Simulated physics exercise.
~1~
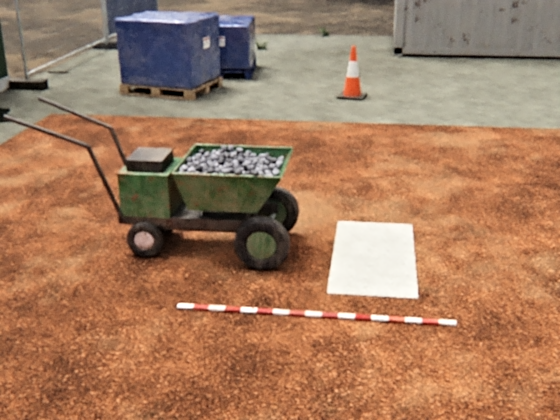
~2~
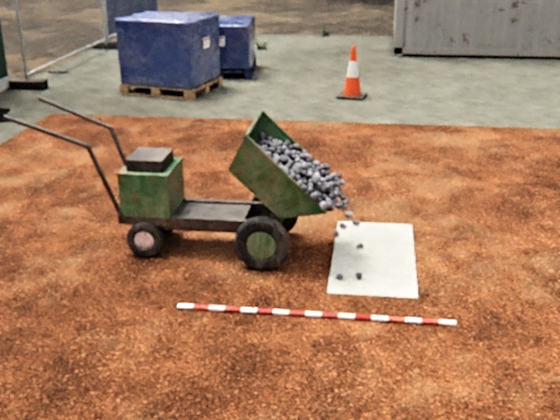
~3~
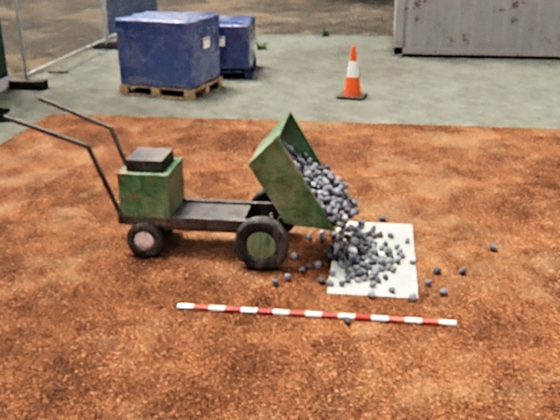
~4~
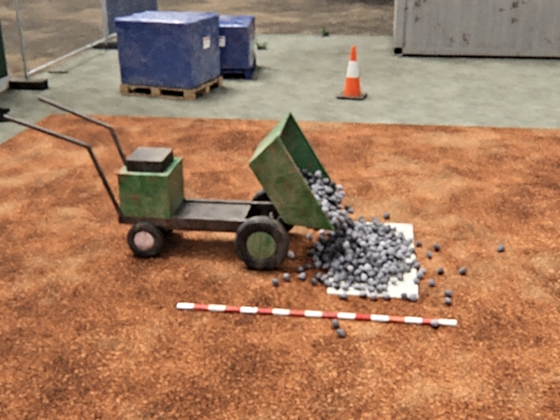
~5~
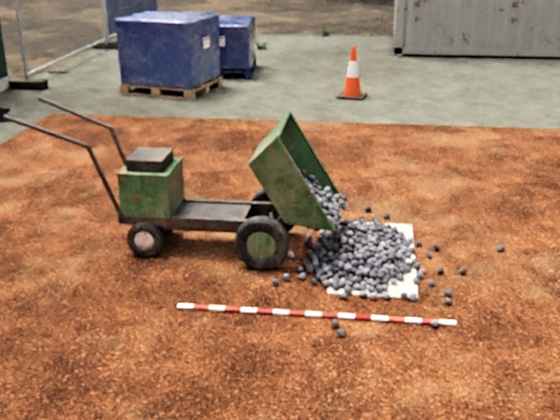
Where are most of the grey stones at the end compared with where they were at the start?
At the start the stones are all in the green tray of the barrow. By the end most of them lie lower and further right, heaped on and around the white sheet, with some still in the tipped tray.
